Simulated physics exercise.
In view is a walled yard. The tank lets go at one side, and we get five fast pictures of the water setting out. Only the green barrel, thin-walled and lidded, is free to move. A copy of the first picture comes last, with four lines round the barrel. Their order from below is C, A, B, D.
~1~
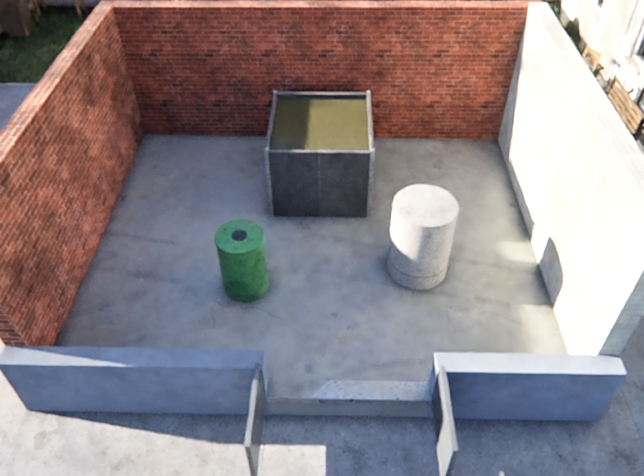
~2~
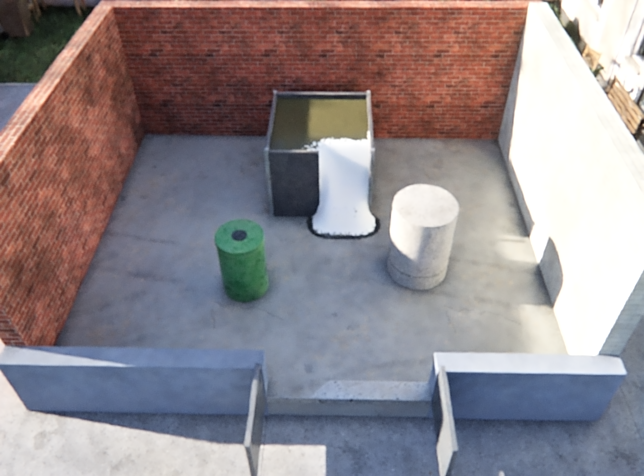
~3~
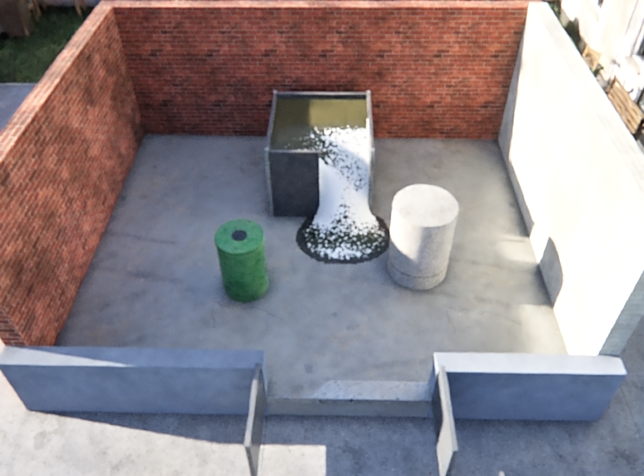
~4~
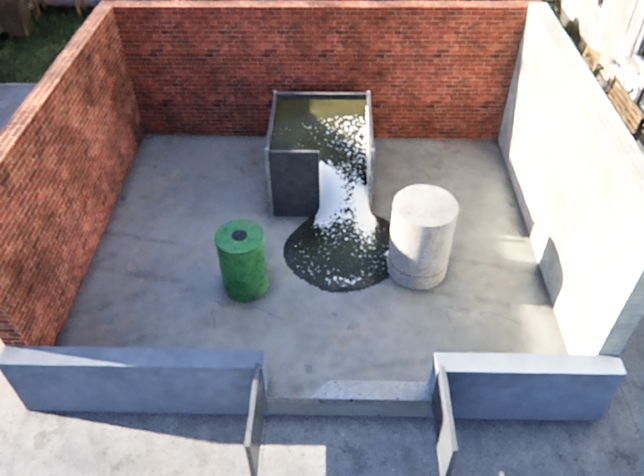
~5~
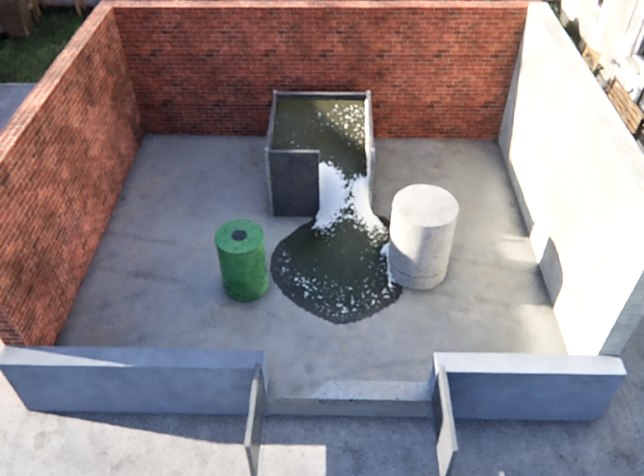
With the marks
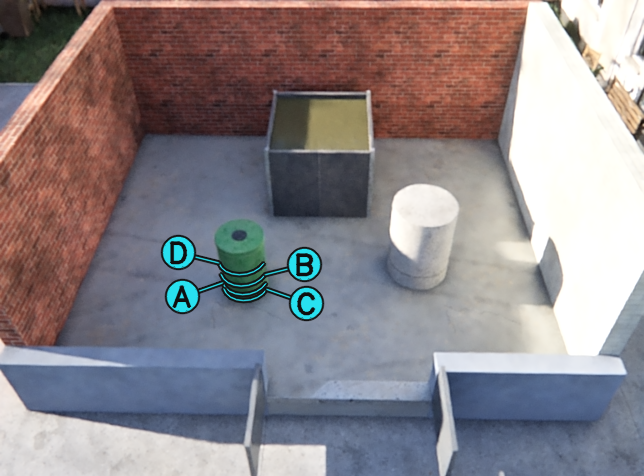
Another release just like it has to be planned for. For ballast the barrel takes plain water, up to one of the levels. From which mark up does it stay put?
The answer is level A.
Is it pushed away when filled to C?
Yes.
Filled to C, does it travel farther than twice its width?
No, less.
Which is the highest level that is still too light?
Level C.
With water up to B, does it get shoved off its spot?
No.
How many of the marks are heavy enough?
Three.
In cyan, A at (242, 294); B at (241, 286); C at (243, 300); D at (239, 274); from the bottom up C, A, B, D.
Choosing A, it does not move.
Choosing B, it does not move.
Choosing C, it is pushed about its own width away.
Choosing D, it does not move.
